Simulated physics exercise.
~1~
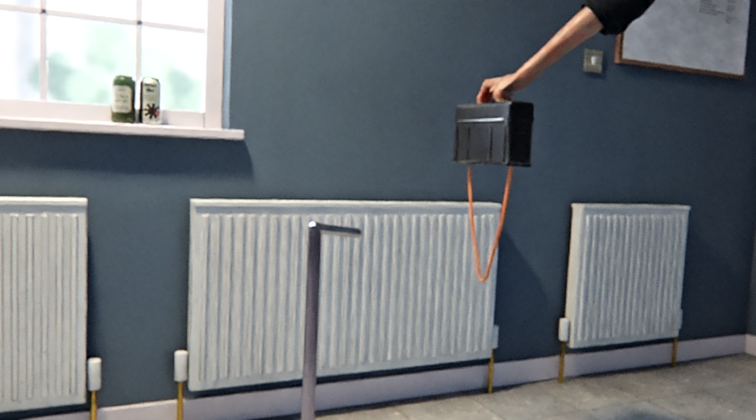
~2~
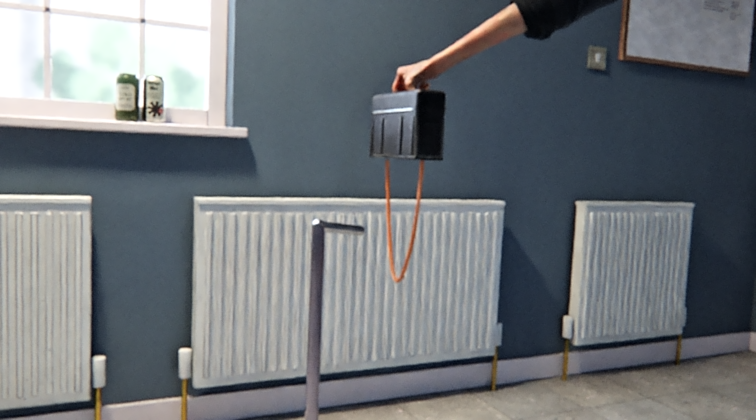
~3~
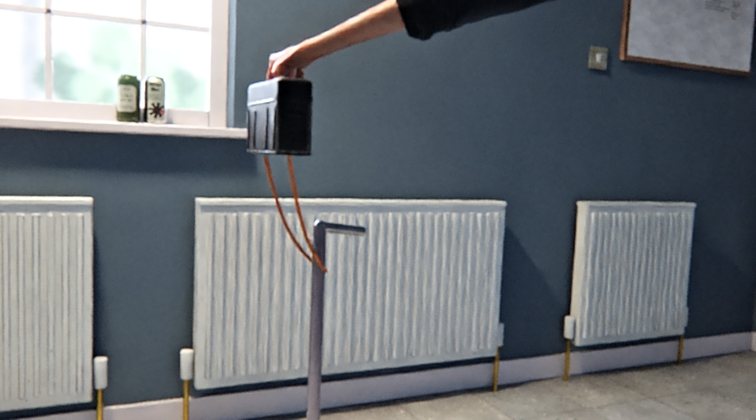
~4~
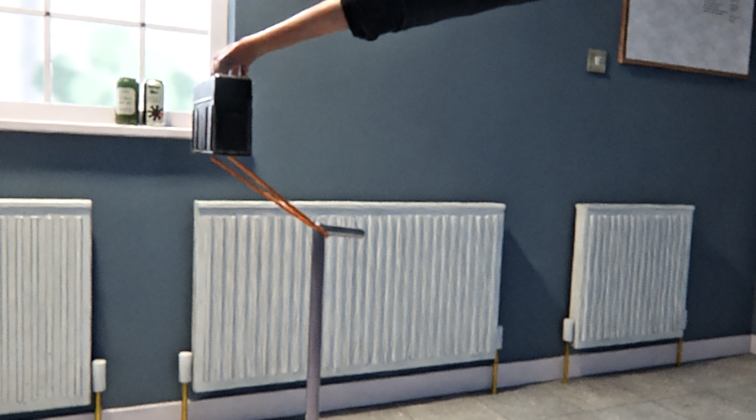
A hand carries a black case left past a post until its orange loop snags tight.
